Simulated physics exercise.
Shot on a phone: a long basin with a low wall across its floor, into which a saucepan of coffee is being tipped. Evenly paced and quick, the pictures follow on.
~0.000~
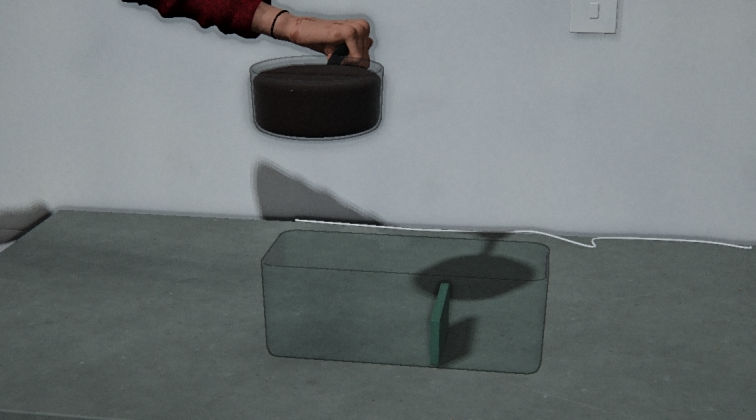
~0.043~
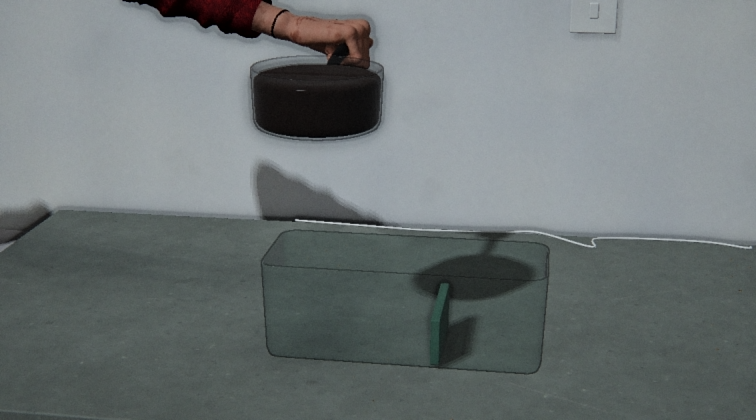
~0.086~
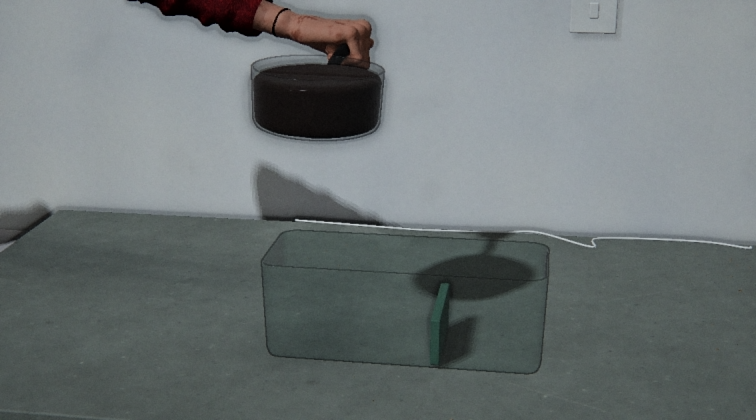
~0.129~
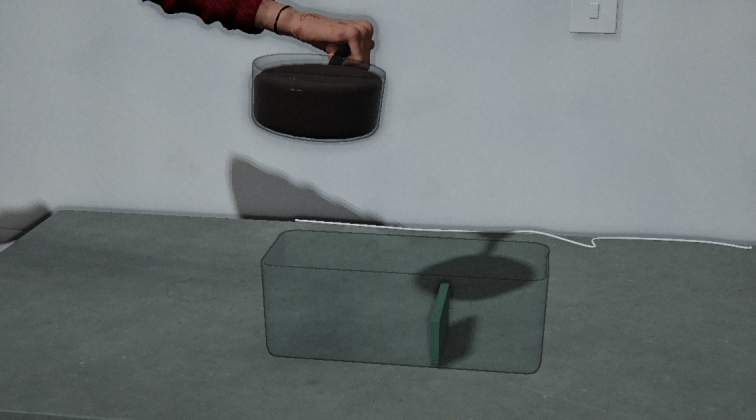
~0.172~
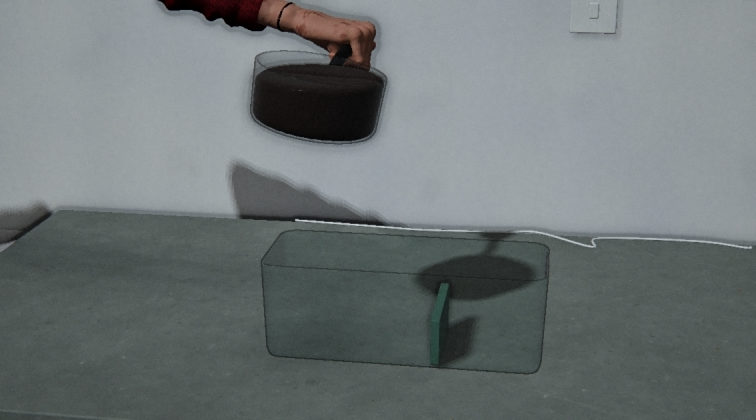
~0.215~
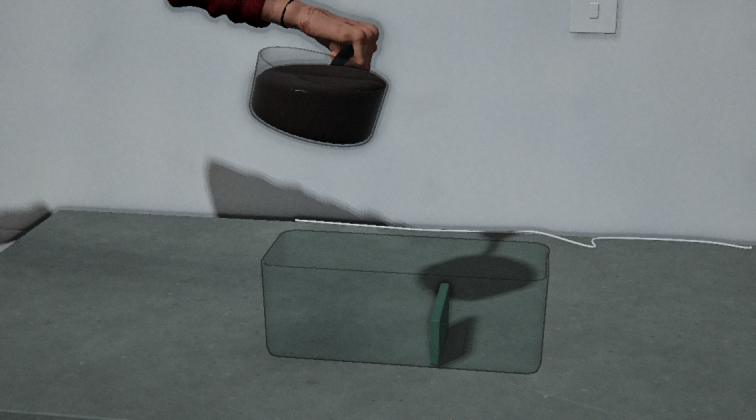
On a grey-green tabletop against a pale wall with a white light switch, seen from the front and slightly above by a still camera, a long clear basin stands with a low green wall across its floor. Above it to the left, a hand in a dark red sleeve holds a clear saucepan of dark coffee. The hand gradually tilts the pan, its right side dipping slightly, while the shadow behind spreads left.
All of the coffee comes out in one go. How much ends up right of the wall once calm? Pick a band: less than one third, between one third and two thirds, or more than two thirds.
It is between one third and two thirds.
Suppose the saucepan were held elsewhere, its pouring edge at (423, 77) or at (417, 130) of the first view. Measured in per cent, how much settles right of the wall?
Roughly 65 per cent, then roughly 55 per cent.
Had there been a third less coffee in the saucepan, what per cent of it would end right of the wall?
Roughly 25 in a hundred.
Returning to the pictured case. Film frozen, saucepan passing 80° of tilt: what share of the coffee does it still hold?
Around 35 in a hundred.
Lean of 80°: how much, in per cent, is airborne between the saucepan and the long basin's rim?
Roughly 50 per cent.
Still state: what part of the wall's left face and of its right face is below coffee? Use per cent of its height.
40 left, 50 right, give or take.
A moment on, the saucepan is tipped on its side and 37 per cent is still to pour, 3 is left of the wall and 10 right of it.
Next, the saucepan is tipped right over and 4 per cent is still to pour, 37 is left of the wall and 45 right of it.
Then the saucepan is tipped right over and 0 per cent is still to pour, 50 is left of the wall and 44 right of it.
Later the saucepan is tipped right over and 0 per cent is still to pour, 50 is left of the wall and 44 right of it.
In the end 50 per cent lies left of the wall, 44 right of it and 6 outside.
